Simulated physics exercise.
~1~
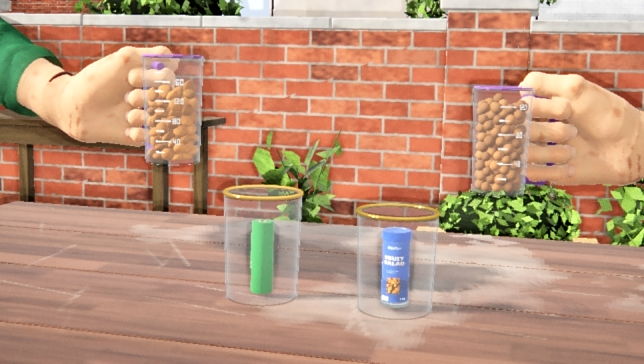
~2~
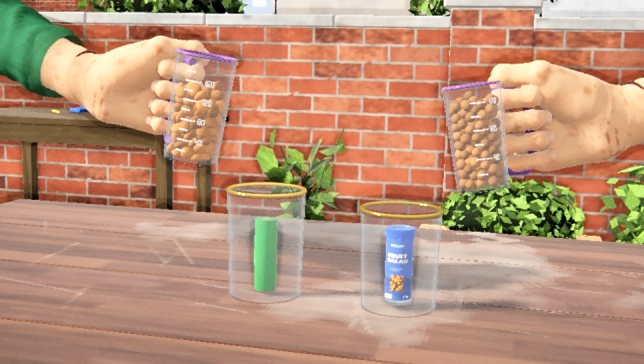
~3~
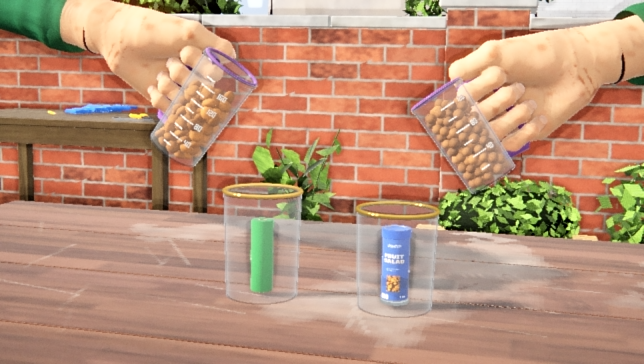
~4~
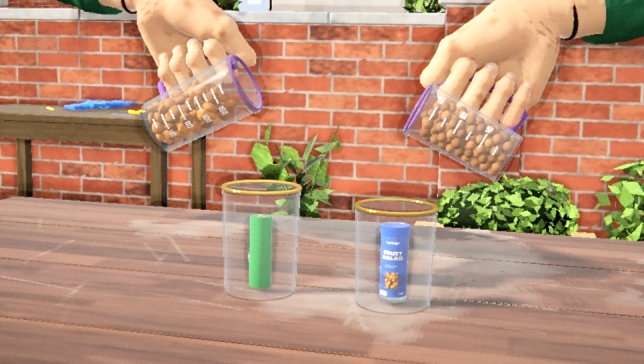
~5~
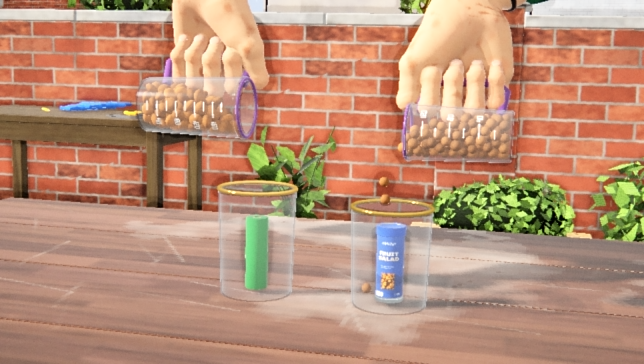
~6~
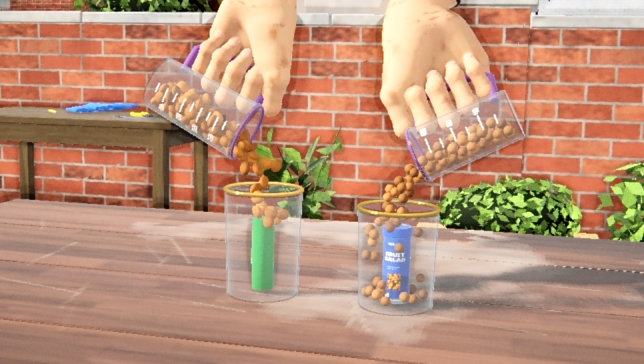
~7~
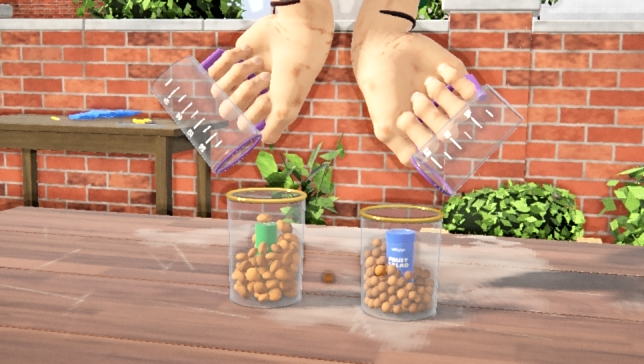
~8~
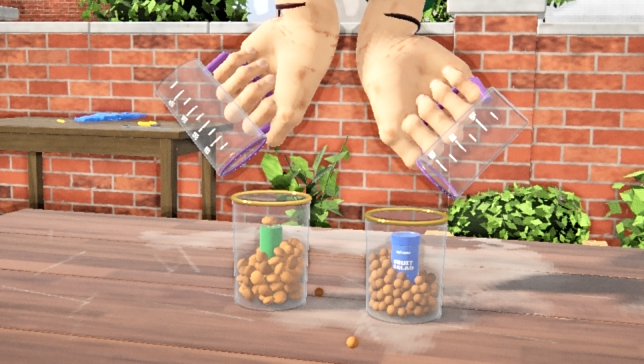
Two hands hold clear, purple-rimmed cups full of small brown nut-like pieces above a wooden table, seen from the front by a slightly swaying camera, with a brick wall and green plants behind. Below stand two clear containers with yellowish rims, the left holding a green cylinder and the right a blue one with a printed label. The hands tip the cups inward until they lie on their sides, and pieces start falling on the right first, then on the left. Both cups turn upside down and empty. The containers end about half full, both cylinders' tops still showing, with two stray pieces on the table.
